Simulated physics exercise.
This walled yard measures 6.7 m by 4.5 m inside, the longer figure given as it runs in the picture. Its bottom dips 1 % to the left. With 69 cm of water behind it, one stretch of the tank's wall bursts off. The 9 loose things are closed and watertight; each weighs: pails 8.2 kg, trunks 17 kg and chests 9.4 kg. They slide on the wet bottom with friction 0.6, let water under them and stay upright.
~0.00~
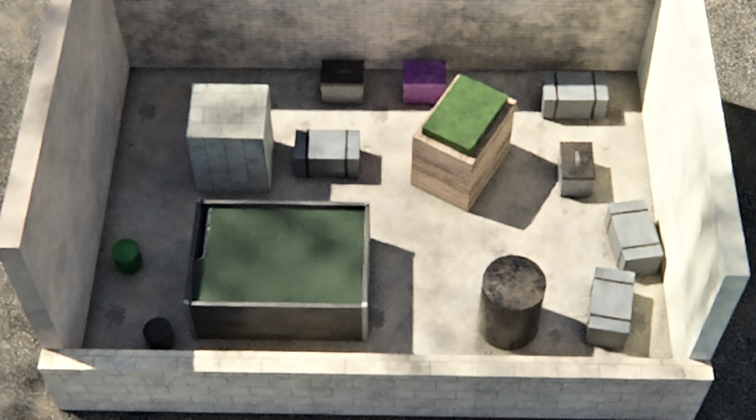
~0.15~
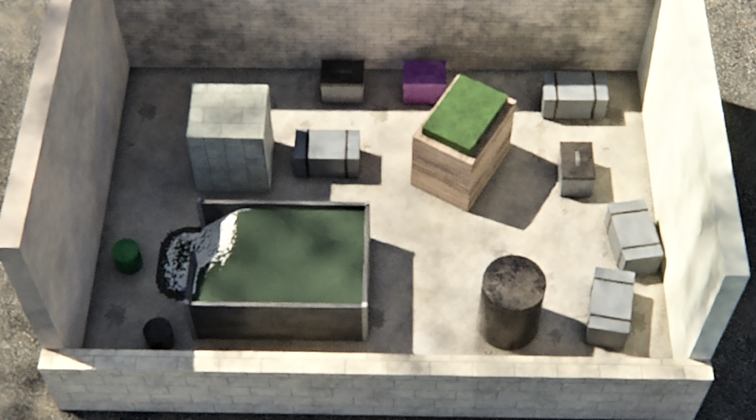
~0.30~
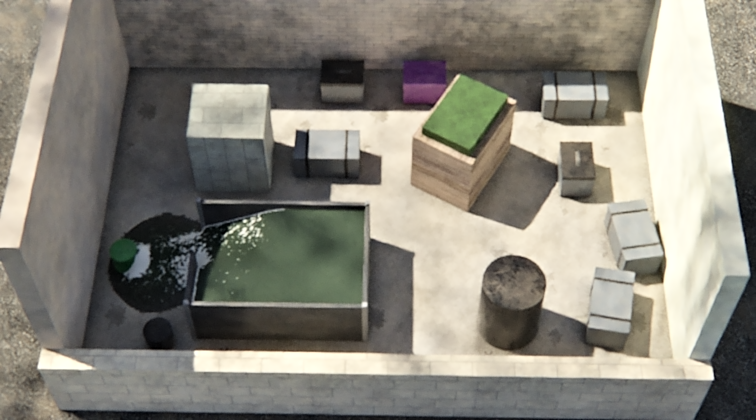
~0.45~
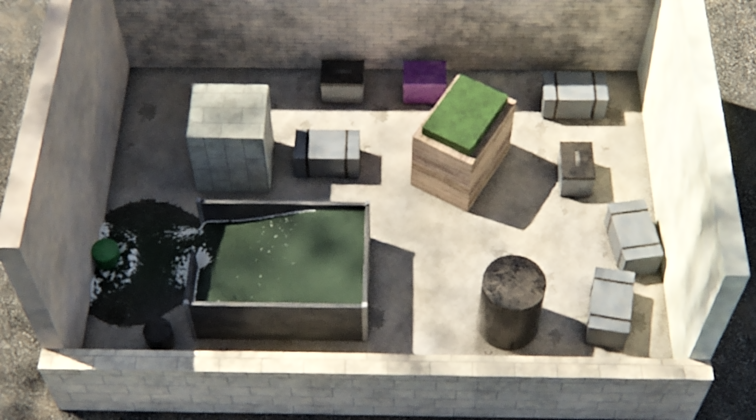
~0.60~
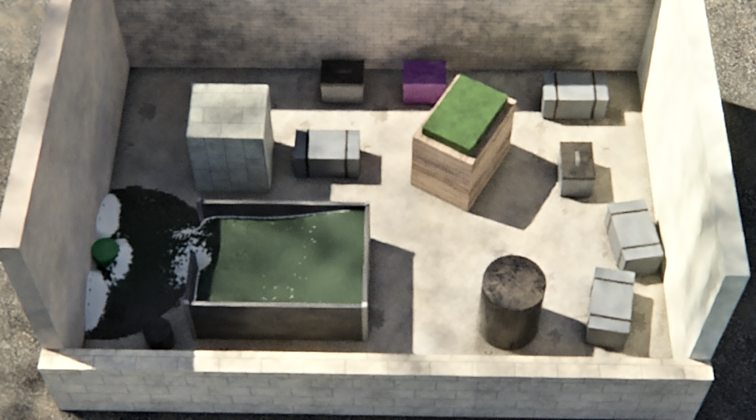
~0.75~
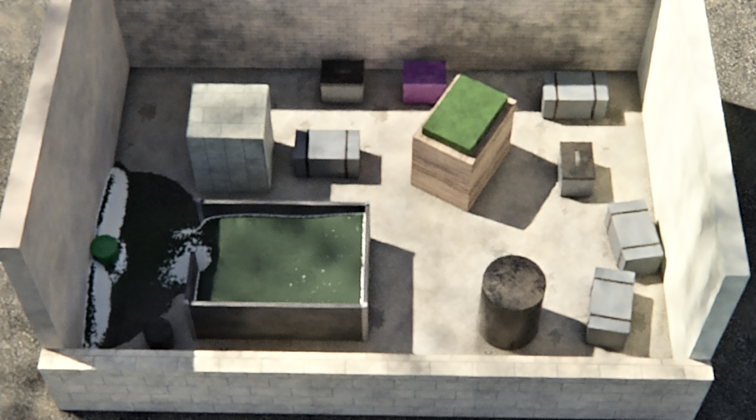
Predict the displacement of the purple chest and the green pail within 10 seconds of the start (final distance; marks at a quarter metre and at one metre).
The purple chest gets carried off; the green pail gets carried off.
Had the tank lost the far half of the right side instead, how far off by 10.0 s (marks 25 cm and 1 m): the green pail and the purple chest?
Then the green pail stays put, the purple chest ends far away.
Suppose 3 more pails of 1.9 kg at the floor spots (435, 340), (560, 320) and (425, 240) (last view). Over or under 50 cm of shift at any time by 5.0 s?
In that order: Over, short of it, under.
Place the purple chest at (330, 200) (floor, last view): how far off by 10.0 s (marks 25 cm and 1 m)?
It travels far.
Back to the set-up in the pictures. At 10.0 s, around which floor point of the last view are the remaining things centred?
Near (529, 247).
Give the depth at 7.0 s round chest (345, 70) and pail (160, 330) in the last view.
Roughly 8 and 9 cm.
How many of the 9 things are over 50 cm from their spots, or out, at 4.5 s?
By then 4.
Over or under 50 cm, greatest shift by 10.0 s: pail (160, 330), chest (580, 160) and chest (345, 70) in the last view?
In that order: Over, past it, over.
After 2.0 s the purple chest is near (425, 73), 0.0 m from its start, aground; the green pail is near (141, 331), 1.1 m from its start, aground; 0 afloat.
After 4.5 s the purple chest is near (476, 93), 0.7 m from its start, aground; the green pail is near (448, 349), 4.0 m from its start, aground; 2 afloat.
After 7.0 s the purple chest is near (541, 122), 1.6 m from its start, aground; the green pail is near (560, 349), 5.1 m from its start, aground; 1 afloat.
After 10.0 s the purple chest is near (600, 175), 2.6 m from its start, afloat; the green pail is near (562, 348), 5.2 m from its start, aground; 6 afloat.
